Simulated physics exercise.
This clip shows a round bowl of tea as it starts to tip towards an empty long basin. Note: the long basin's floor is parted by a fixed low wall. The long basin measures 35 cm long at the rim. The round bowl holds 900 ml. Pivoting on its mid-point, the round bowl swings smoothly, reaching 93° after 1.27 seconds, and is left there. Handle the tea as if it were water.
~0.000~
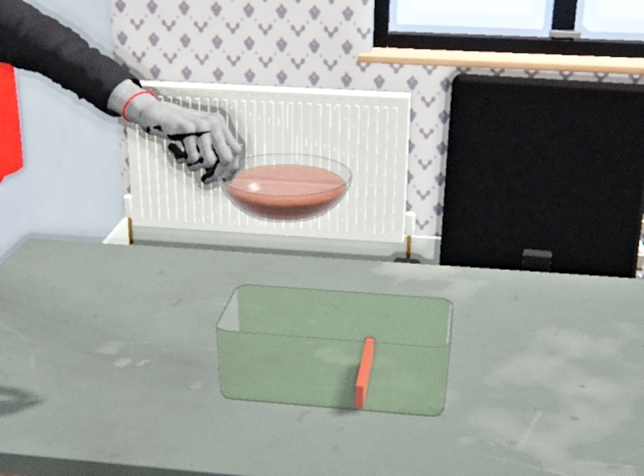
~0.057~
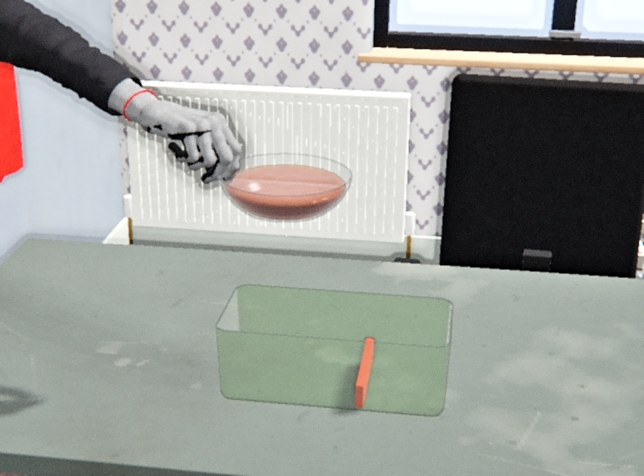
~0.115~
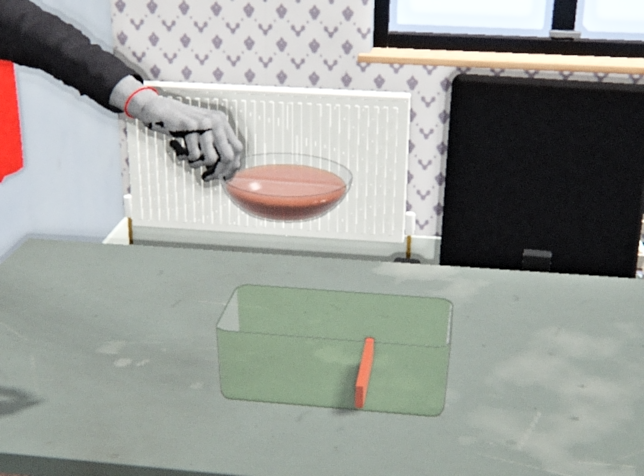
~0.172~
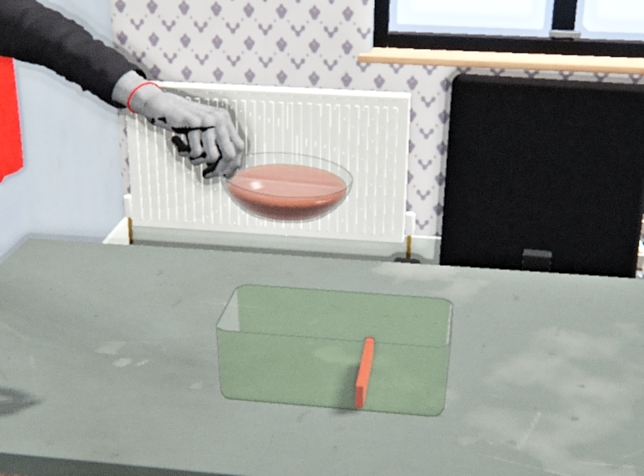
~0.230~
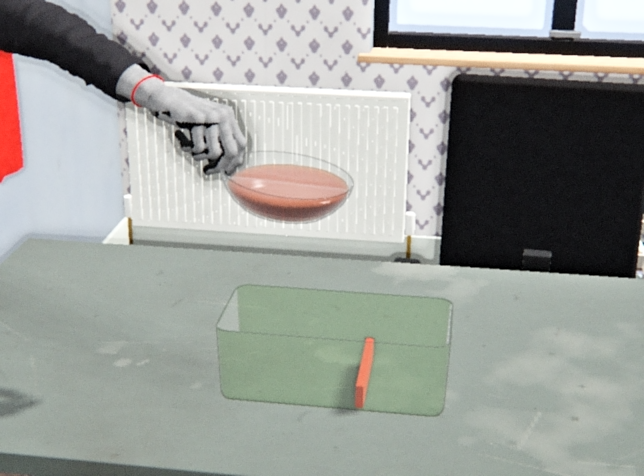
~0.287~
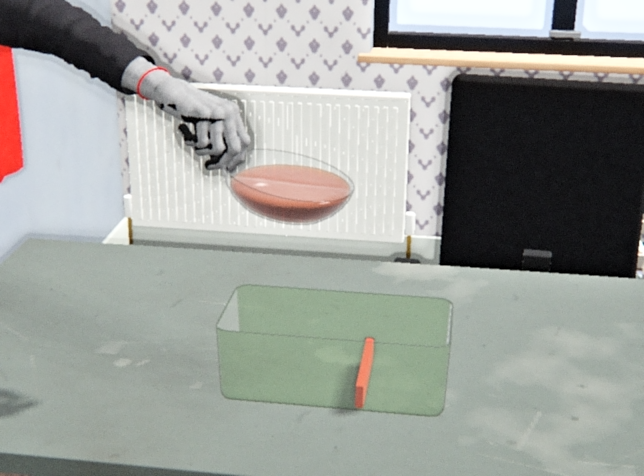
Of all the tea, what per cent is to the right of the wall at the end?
I would say 75 percent.
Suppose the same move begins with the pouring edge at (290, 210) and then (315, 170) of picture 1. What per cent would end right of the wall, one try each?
10 per cent first, 50 per cent second.
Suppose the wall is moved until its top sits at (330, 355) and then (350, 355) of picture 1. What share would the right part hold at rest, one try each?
Roughly 95 per cent, then 90 per cent.
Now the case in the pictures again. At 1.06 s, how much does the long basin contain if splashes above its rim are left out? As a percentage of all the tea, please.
It works out near 92 per cent.
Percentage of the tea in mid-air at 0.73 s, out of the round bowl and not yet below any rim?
Near 44 per cent at that moment.
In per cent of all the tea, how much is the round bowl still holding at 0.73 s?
At that time about 32 in a hundred parts are still held.
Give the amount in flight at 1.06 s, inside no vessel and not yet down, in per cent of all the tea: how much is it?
Roughly 6 %.
After 0.73 s the tilt is 58° and 33 per cent is still to pour, 1 is left of the wall and 22 right of it.
After 1.06 s the tilt is 87° and 1 per cent is still to pour, 14 is left of the wall and 78 right of it.
After 1.40 s the tilt is 93° and 0 per cent is still to pour, 23 is left of the wall and 75 right of it.
After 1.77 s the tilt is 93° and 0 per cent is still to pour, 24 is left of the wall and 75 right of it.
In the end 24 per cent lies left of the wall, 75 right of it and 1 outside.
